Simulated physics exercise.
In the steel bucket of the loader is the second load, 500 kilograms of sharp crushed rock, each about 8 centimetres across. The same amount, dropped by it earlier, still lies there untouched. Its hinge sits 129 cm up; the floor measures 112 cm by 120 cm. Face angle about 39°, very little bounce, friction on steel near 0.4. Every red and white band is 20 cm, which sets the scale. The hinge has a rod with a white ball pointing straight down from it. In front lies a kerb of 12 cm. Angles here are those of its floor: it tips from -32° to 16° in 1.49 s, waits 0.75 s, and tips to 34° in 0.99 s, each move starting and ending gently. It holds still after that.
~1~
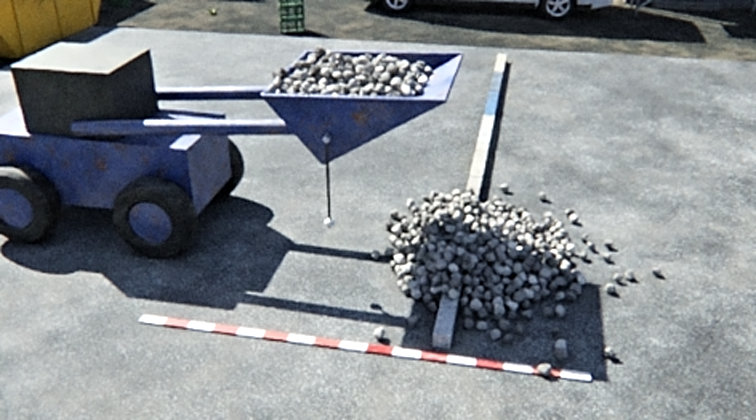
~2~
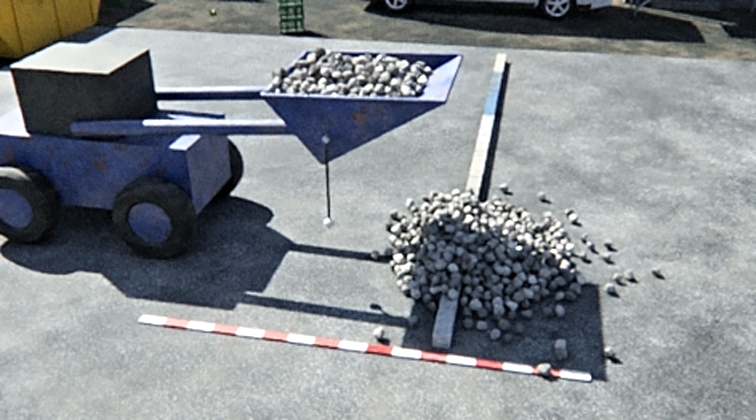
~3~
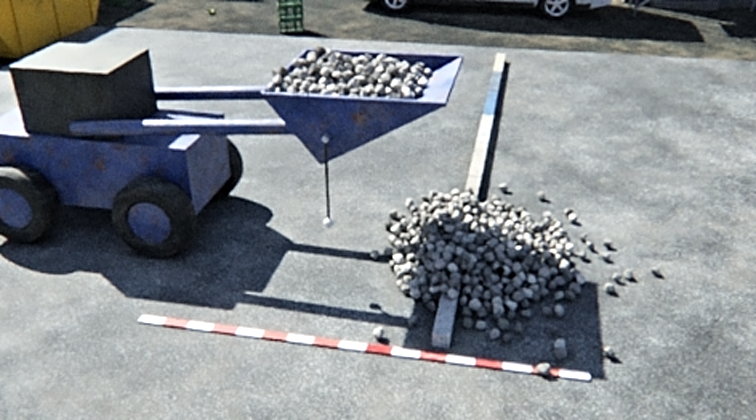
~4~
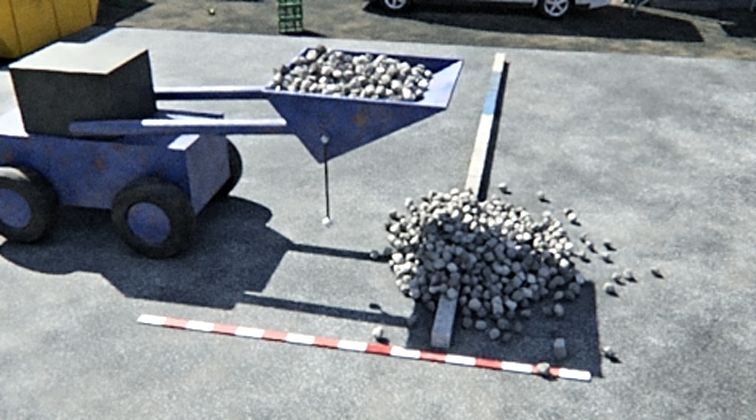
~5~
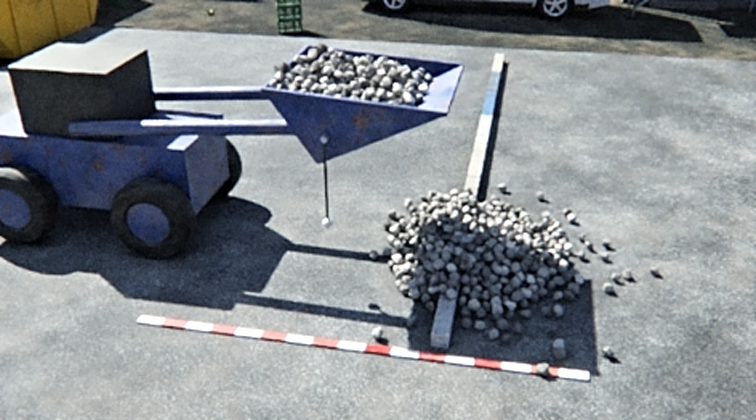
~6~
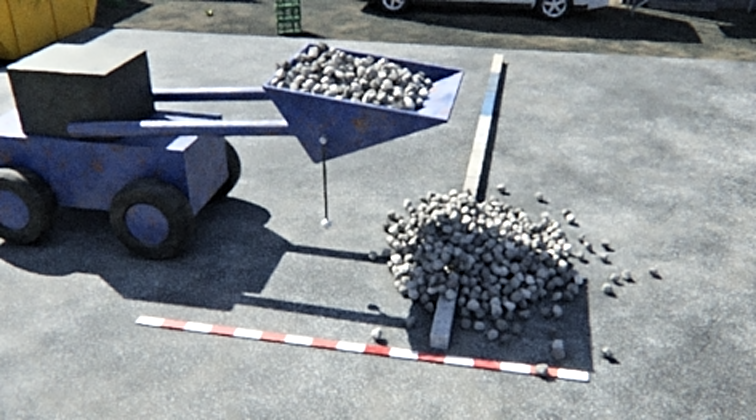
A blue loader slowly tilts its raised bucket of grey stones above a stone pile.
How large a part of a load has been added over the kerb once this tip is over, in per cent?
Around 36 per cent is added.
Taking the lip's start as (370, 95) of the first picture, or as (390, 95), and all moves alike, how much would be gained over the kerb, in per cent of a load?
First some 0, then 0 per cent.
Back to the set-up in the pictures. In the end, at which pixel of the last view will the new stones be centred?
(449, 231).
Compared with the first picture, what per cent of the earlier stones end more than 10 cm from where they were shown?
Some 5 percent, give or take.
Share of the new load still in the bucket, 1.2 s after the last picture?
Around 100 in a hundred.
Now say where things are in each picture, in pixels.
In the first frame, the bucket is at -32°, its lip at (446, 101); the top of the load is at (349, 61). The earlier load is highest near (463, 216), 30 cm above ground level, 43 % on this side of the kerb, 57 % over the kerb.
The second frame shows lip at (445, 102), floor tilted -32°, highest stones at (338, 62).
In the third frame, the bucket is at -30°, its lip at (446, 104); the top of the load is at (338, 61).
In the fourth frame, the bucket is at -28°, its lip at (446, 108); the top of the load is at (327, 59).
The fifth frame shows lip at (447, 114), floor tilted -26°, highest stones at (321, 57).
In the sixth frame, the bucket is at -23°, its lip at (447, 121); the top of the load is at (322, 56).
Then, 0.7 s after the last picture the floor is at 9°; in per cent of one load, 100 in the bucket, 43 on this side of the kerb, 57 over the kerb; the foremost stones are at (613, 274).
Then, 1.2 s after the last picture the floor is at 16°; in per cent of one load, 100 in the bucket, 43 on this side of the kerb, 57 over the kerb; the foremost stones are at (613, 274).
Then, 3.3 s after the last picture the floor is at 34°; in per cent of one load, 25 in the bucket, 99 on this side of the kerb, 76 over the kerb; the foremost stones are at (613, 274).
Then, 6.1 s after the last picture the floor is at 34°; in per cent of one load, 0 in the bucket, 108 on this side of the kerb, 92 over the kerb; the foremost stones are at (613, 274). Net gain over the kerb, 36.
